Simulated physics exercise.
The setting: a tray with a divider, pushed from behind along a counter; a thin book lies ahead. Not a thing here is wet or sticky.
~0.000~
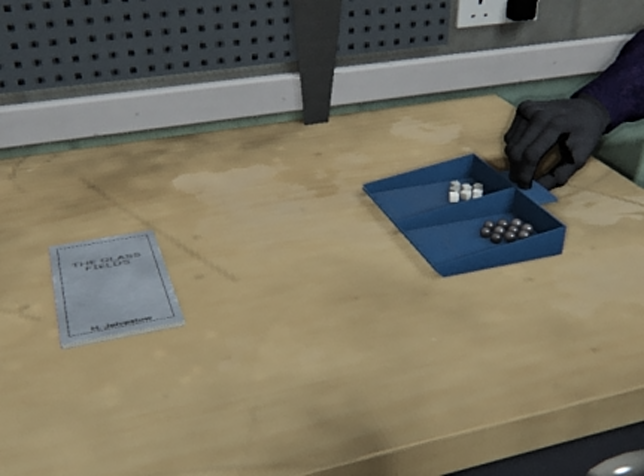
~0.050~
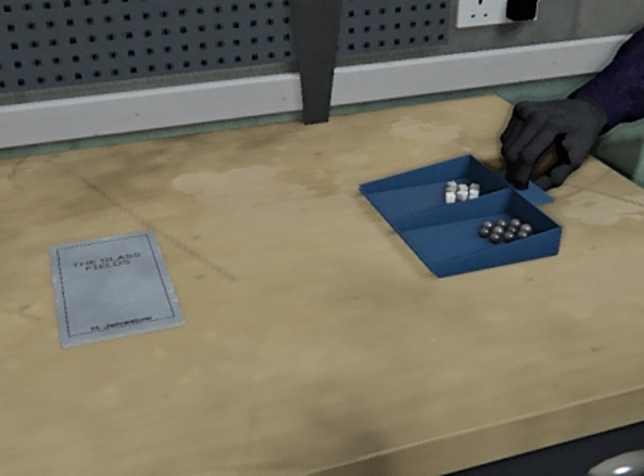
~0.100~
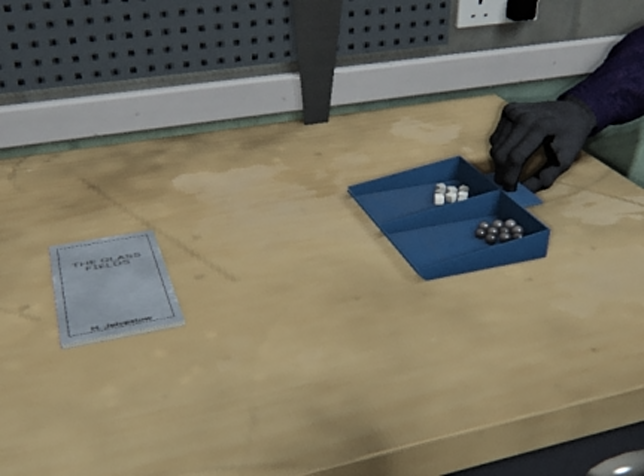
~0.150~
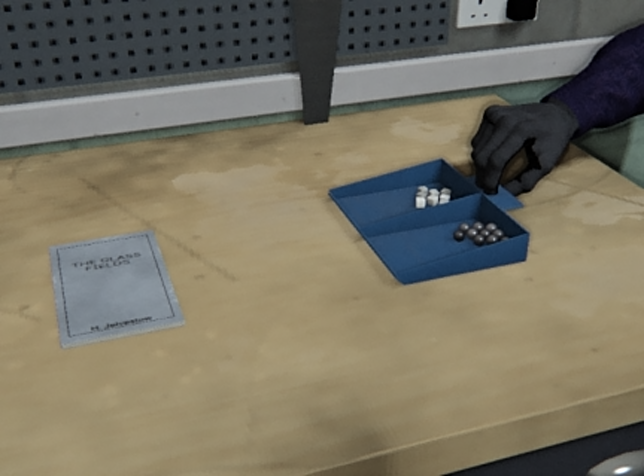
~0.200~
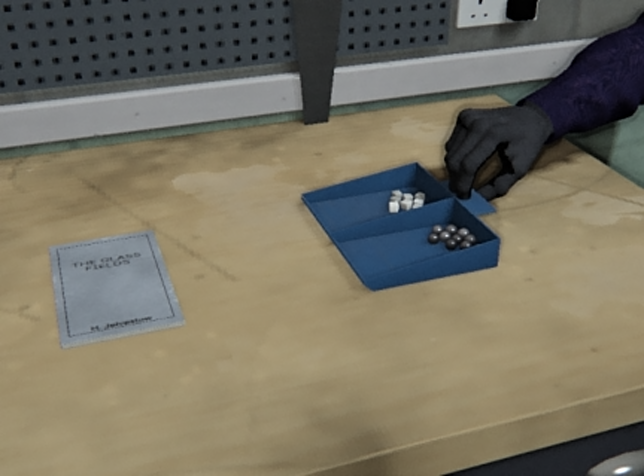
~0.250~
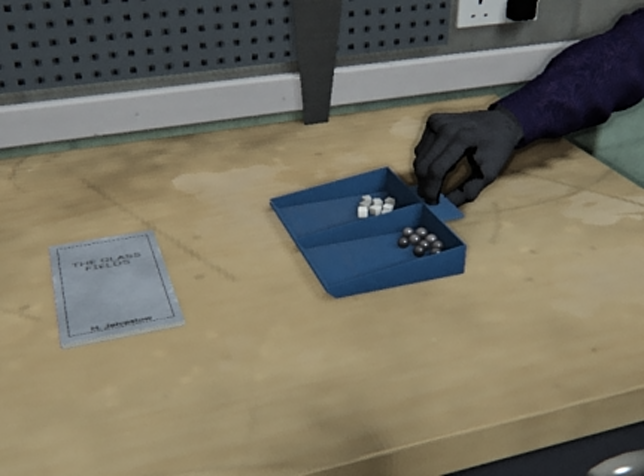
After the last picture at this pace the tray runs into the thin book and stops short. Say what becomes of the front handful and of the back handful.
Lab note: Front handful sheds some contents; back handful is contained.
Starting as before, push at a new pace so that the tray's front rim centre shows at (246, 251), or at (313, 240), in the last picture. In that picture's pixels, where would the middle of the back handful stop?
Near (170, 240) in the first try and near (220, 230) in the second.
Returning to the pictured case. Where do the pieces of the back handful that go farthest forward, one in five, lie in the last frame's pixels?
Around (180, 237).
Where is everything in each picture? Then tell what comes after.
The first frame shows front rim at (396, 225), at rest; thin book at (118, 305); front handful at (499, 232), a few steel balls; back handful at (466, 189), a few sugar cubes.
The second frame shows front rim at (392, 226), hardly any of the way covered; back handful at (463, 190).
The third frame shows front rim at (380, 228), a small part of the way covered; front handful at (505, 232).
The fourth frame shows front rim at (359, 232), about a quarter of the way covered; back handful at (434, 195).
The fifth frame shows front rim at (330, 237), about a third of the way covered; front handful at (457, 240).
The sixth frame shows front rim at (296, 243), about half of the way covered; thin book at (118, 305); front handful at (424, 246); back handful at (377, 204).
Around 0.35 s, tray still sliding, front rim near (234, 253); front handful all inside; back handful all inside.
Around 0.55 s, tray stopped at the thin book; front handful all inside, moved towards the front rim; back handful all inside, moved towards the front rim.
Around 0.76 s, tray stopped at the thin book; front handful about a third out of the tray; back handful all inside, moved towards the front rim.
Finally (1.6 s), tray stopped at the thin book; front handful about half out of the tray; back handful all inside, moved towards the front rim.
